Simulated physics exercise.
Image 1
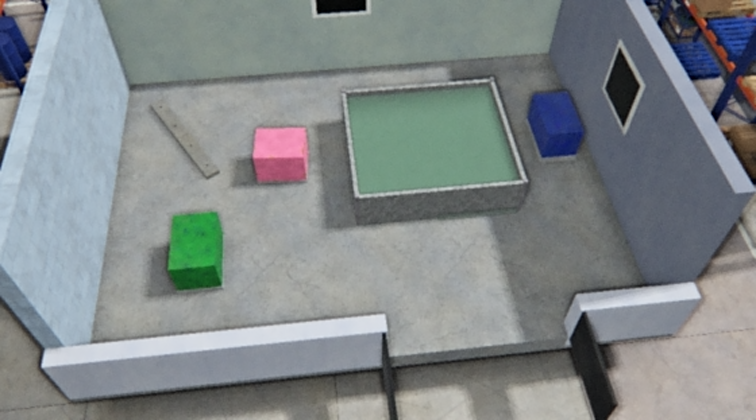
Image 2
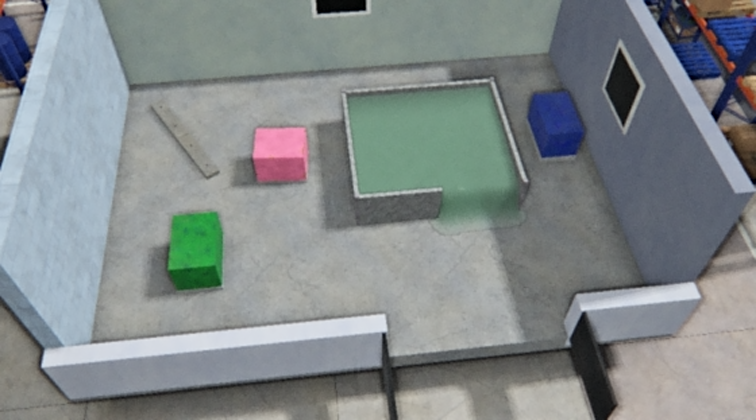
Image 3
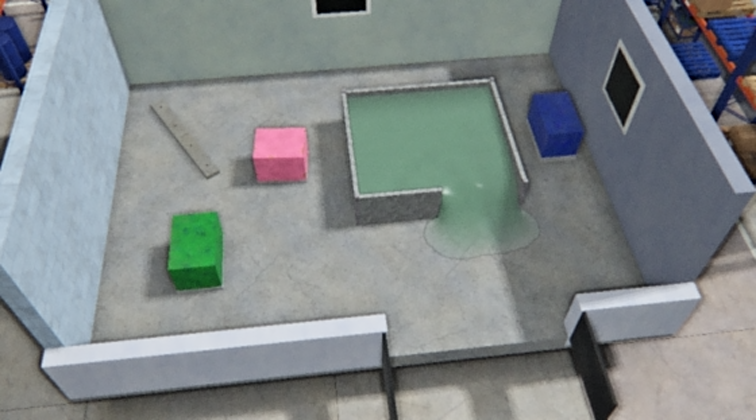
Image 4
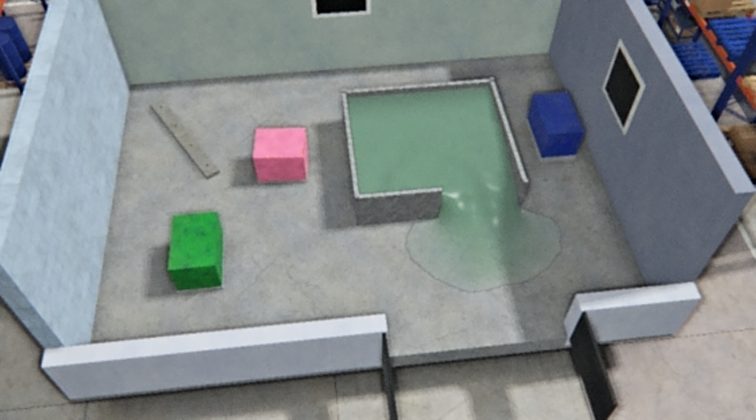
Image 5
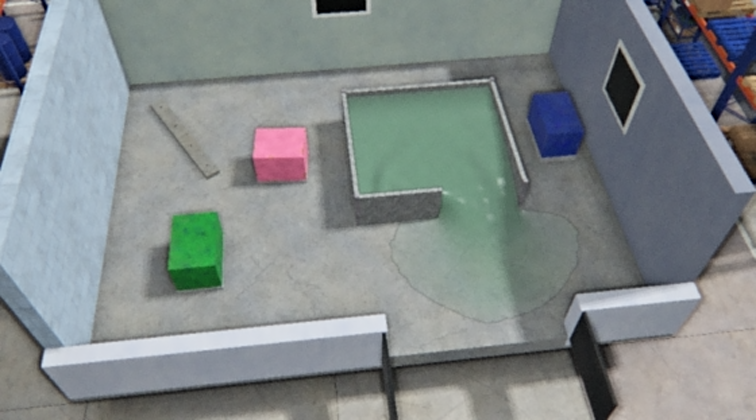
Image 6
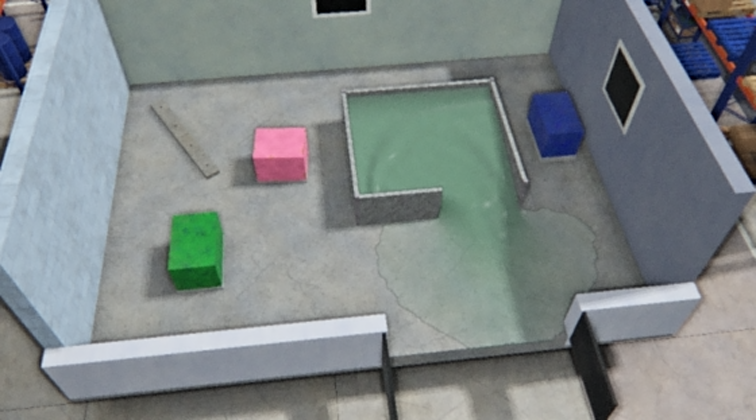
A tank of green water bursts at its front corner, and water spreads across the floor.
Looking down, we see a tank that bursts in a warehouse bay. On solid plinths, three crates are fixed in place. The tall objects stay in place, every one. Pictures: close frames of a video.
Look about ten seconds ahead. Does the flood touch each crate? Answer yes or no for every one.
Green crate: No; blue crate: Yes; pink crate: No.
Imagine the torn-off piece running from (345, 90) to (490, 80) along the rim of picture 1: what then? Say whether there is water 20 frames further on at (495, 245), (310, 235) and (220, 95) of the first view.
In sequence: Untouched, untouched, inundated.
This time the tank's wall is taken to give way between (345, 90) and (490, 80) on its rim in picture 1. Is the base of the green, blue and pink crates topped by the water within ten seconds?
Green crate gets drenched, blue crate gets drenched, pink crate gets drenched.
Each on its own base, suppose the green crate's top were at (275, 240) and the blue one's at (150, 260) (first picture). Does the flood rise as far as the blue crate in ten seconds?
Within ten seconds the blue crate stays untouched.
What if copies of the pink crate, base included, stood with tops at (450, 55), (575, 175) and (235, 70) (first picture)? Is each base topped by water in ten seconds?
So, in the order given: Flooded, flooded, untouched.
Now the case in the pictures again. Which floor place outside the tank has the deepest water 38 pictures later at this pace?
At about (629, 314).
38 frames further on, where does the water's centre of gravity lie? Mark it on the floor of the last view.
Centre of mass: Roughly (479, 187).
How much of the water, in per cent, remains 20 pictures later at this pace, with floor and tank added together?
Some 72 parts in a hundred have not run off.
A moment on, water covers 20 % of the floor; the green crate not reached, the blue crate not reached, the pink crate not reached.
Next, water covers 20 % of the floor; the green crate not reached, the blue crate not reached, the pink crate not reached.
Then, water covers 25 % of the floor; the green crate not reached, the blue crate water round its plinth, the pink crate not reached.
Later, water covers 35 % of the floor; the green crate water round its plinth, the blue crate water round its plinth, the pink crate not reached.
In the end, water covers 45 % of the floor; the green crate stayed above the water, the blue crate was topped, the pink crate stayed above the water.
